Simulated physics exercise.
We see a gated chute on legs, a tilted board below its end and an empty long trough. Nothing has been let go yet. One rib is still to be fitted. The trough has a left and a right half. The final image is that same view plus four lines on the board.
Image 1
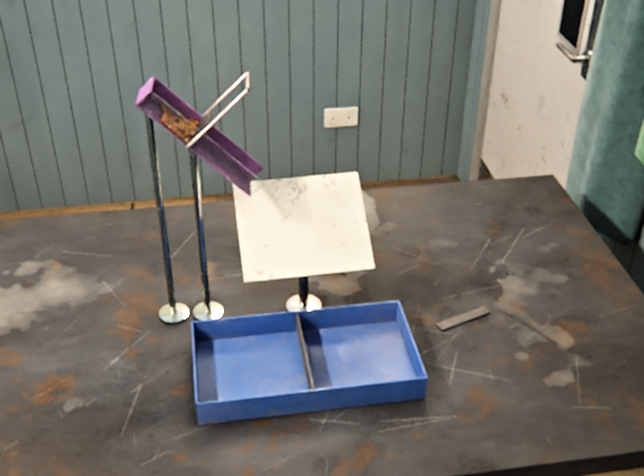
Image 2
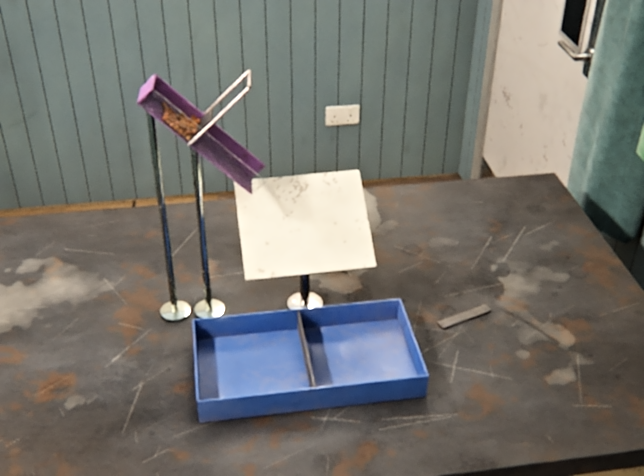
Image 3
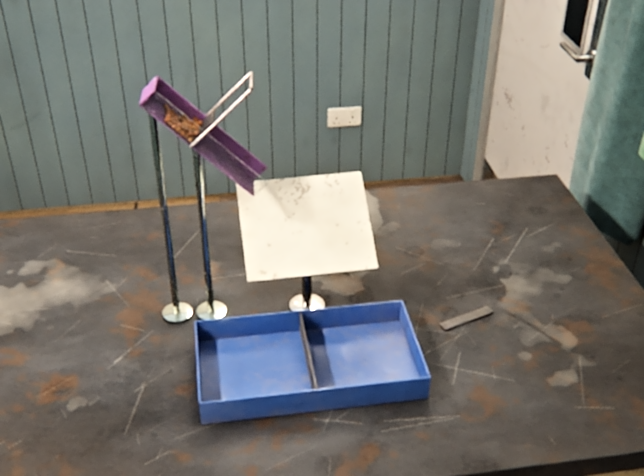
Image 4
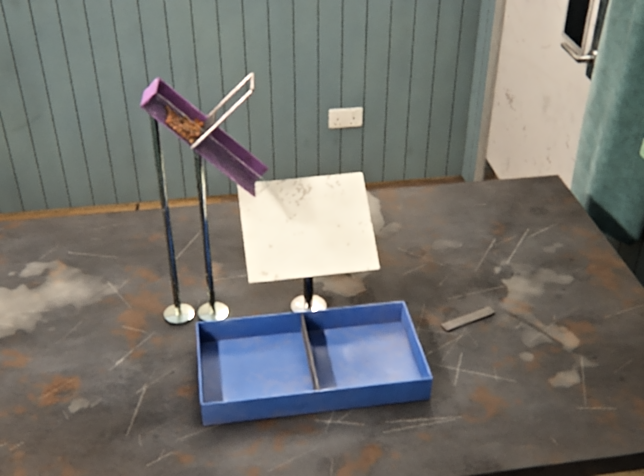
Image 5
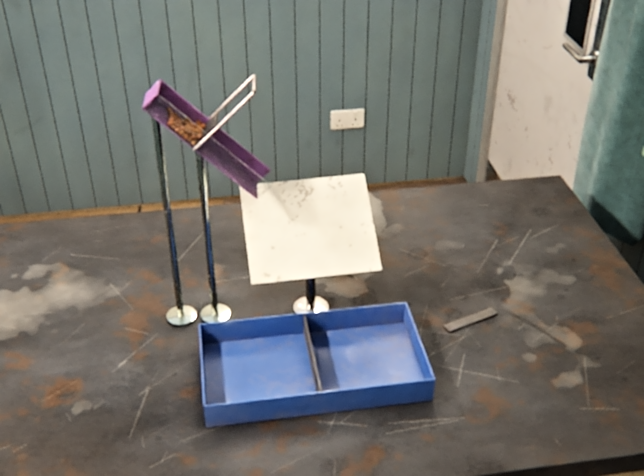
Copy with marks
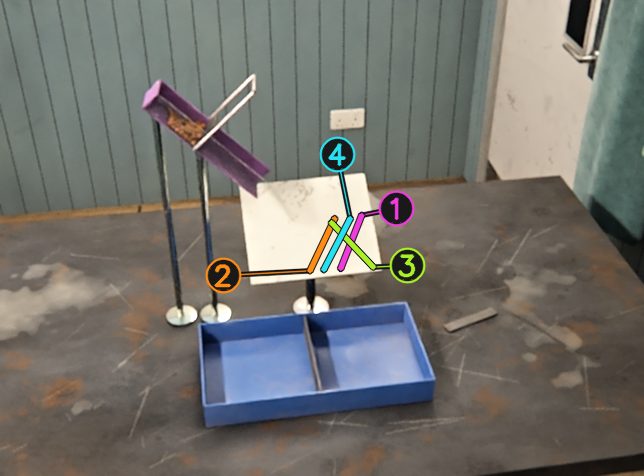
At first, a purple chute on thin metal legs slopes down to the right, holding small brown pieces behind a pale gate, above a tilted white board and an empty blue trough split in two. The gate stays shut and the pieces stay put, while the view drifts very slightly.
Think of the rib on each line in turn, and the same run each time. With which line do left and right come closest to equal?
4.
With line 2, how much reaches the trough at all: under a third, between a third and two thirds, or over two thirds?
Line 2 gives over two thirds.
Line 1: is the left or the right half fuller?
Right.
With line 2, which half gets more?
Left.
On the marked copy, line 1 from (361, 215) to (340, 268); line 2 from (334, 218) to (309, 270); line 3 from (331, 222) to (373, 267); line 4 from (350, 218) to (323, 269).
With 1, of what is caught, about a tenth in the left half, almost all in the right.
With 2, of what is caught, almost all in the left half, about a tenth in the right.
With 3, of what is caught, about a tenth in the left half, almost all in the right.
With 4, of what is caught, roughly a third in the left half, roughly two thirds in the right.
